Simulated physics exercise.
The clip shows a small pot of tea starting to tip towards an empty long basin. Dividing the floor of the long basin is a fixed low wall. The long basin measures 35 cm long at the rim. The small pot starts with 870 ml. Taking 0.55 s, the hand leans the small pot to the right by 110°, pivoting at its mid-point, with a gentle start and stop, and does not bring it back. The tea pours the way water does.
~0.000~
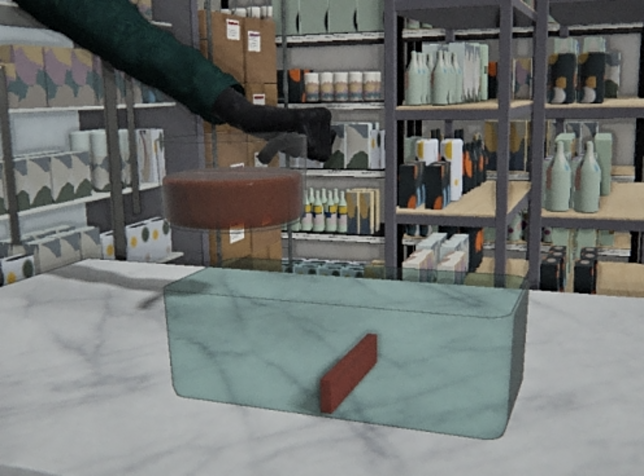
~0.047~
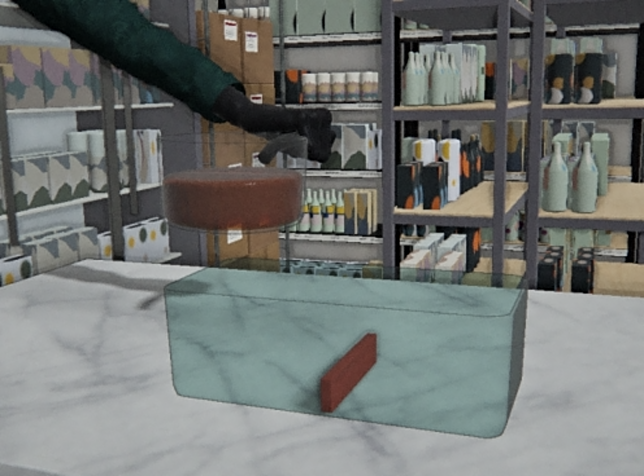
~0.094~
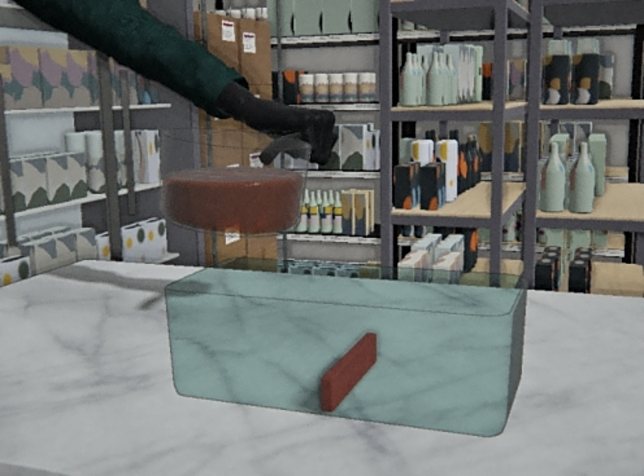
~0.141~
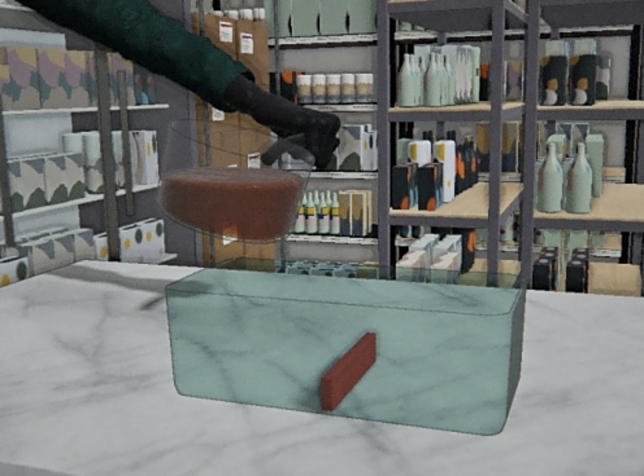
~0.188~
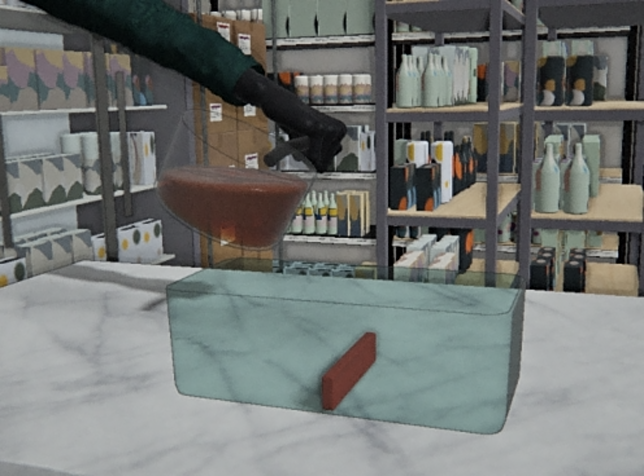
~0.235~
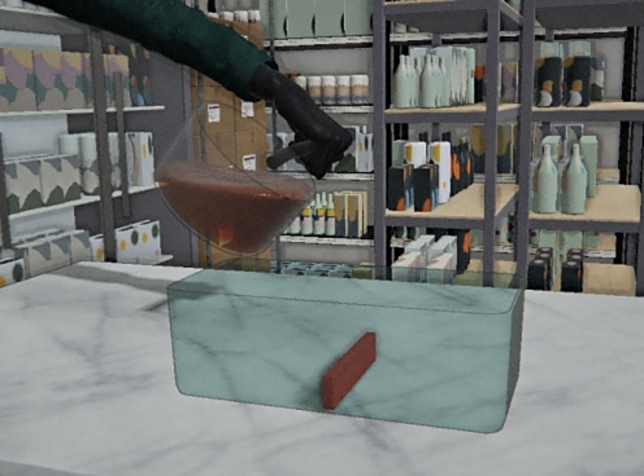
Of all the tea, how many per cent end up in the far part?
Roughly 27 per cent.
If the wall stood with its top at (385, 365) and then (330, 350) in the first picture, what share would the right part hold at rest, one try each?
First try about 20 %, second try about 45 %.
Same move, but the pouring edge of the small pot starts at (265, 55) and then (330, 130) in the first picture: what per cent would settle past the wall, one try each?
Respectively 15 and 50 %.
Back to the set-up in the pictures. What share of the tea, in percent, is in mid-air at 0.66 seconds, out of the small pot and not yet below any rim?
Airborne fraction: Approx. 6 %.
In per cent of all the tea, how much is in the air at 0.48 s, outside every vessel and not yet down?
Roughly 26 percent.
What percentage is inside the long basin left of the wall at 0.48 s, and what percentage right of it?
Near 38 on the left, 10 on the right.
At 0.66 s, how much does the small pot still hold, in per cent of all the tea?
Remaining share: Approx. 7 %.
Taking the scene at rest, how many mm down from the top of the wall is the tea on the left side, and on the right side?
Noted: Left near 12 mm, right near 26 mm.
Then, 0.48 s in, the tilt is 106° and 27 per cent is still to pour, 38 is left of the wall and 9 right of it.
Then, 0.66 s in, the tilt is 110° and 7 per cent is still to pour, 68 is left of the wall and 19 right of it.
Then, 0.85 s in, the tilt is 110° and 0 per cent is still to pour, 71 is left of the wall and 25 right of it.
Then, 1.05 s in, the tilt is 110° and 0 per cent is still to pour, 71 is left of the wall and 27 right of it.
Finally, 70 per cent lies left of the wall, 27 right of it and 3 outside.
